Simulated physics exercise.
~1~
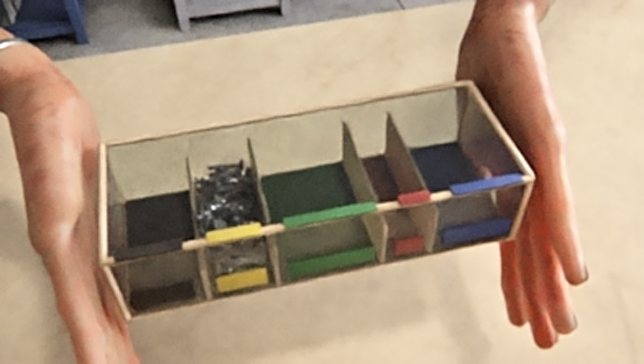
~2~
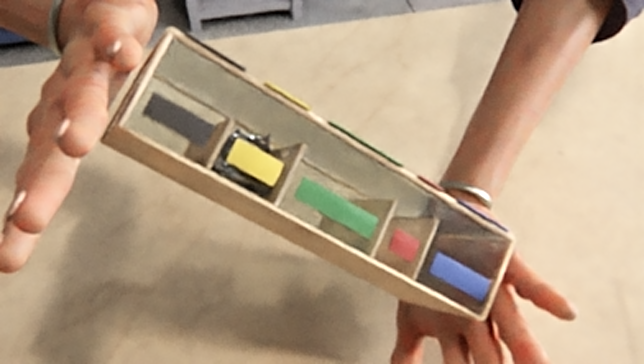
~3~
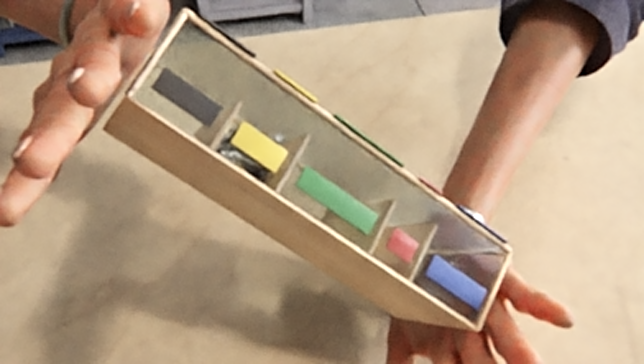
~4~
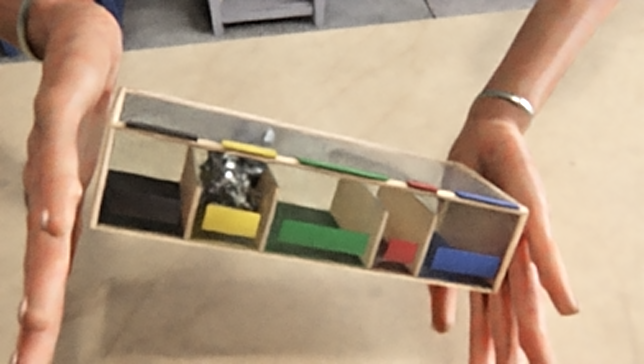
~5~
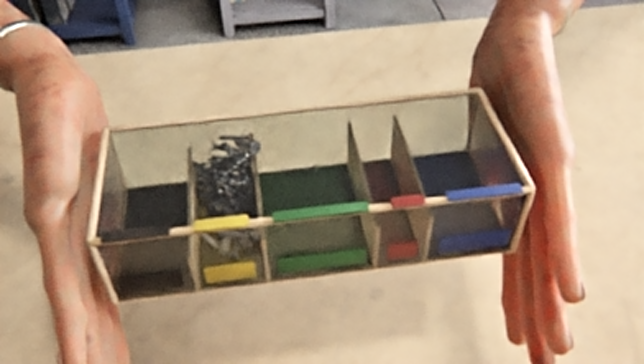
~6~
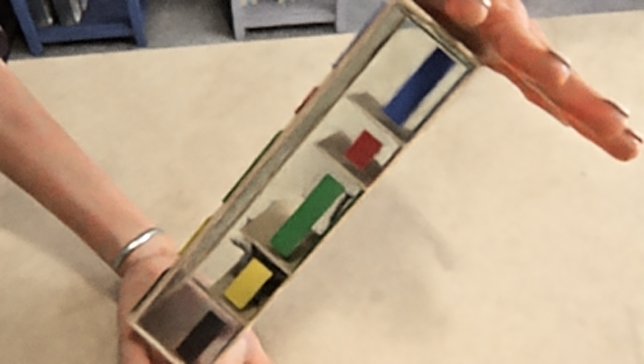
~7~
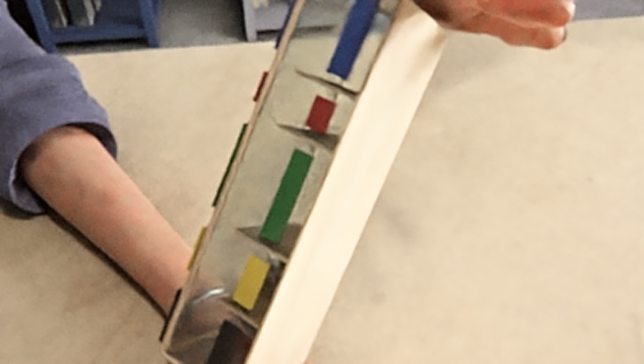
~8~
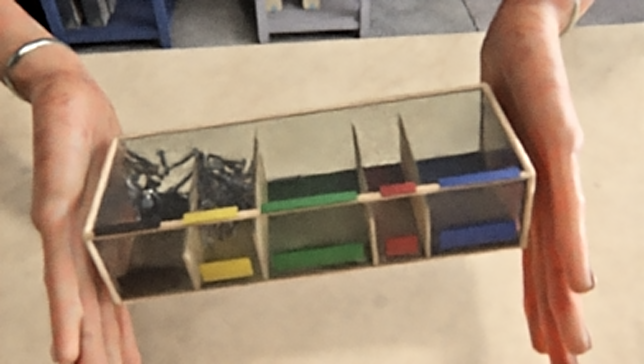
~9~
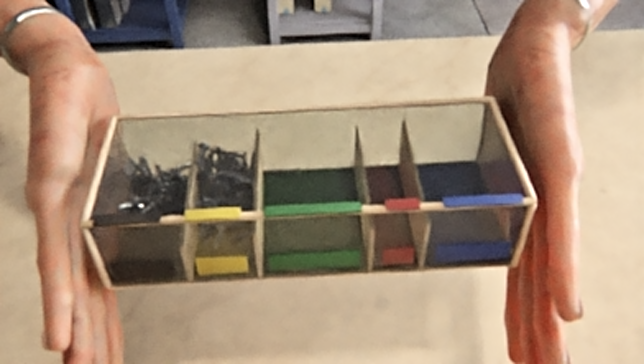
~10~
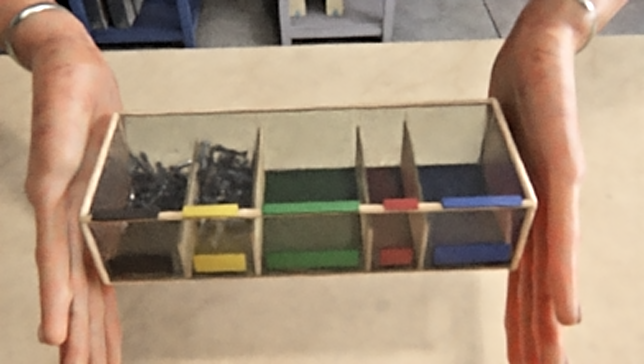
A heap of small dark metal screws sits in the yellow-marked section of a clear-lidded box, held between two hands above a pale tabletop. The hands first tip the box so its right end drops, and the screws stay in their section. They bring it back to nearly level with nothing spilled across. Then they tilt it steeply the other way, left end low and right end high, and some screws pass into the black section. Levelled again, the box rests steady, most screws still in yellow, a smaller share in black, and green, red and blue empty.
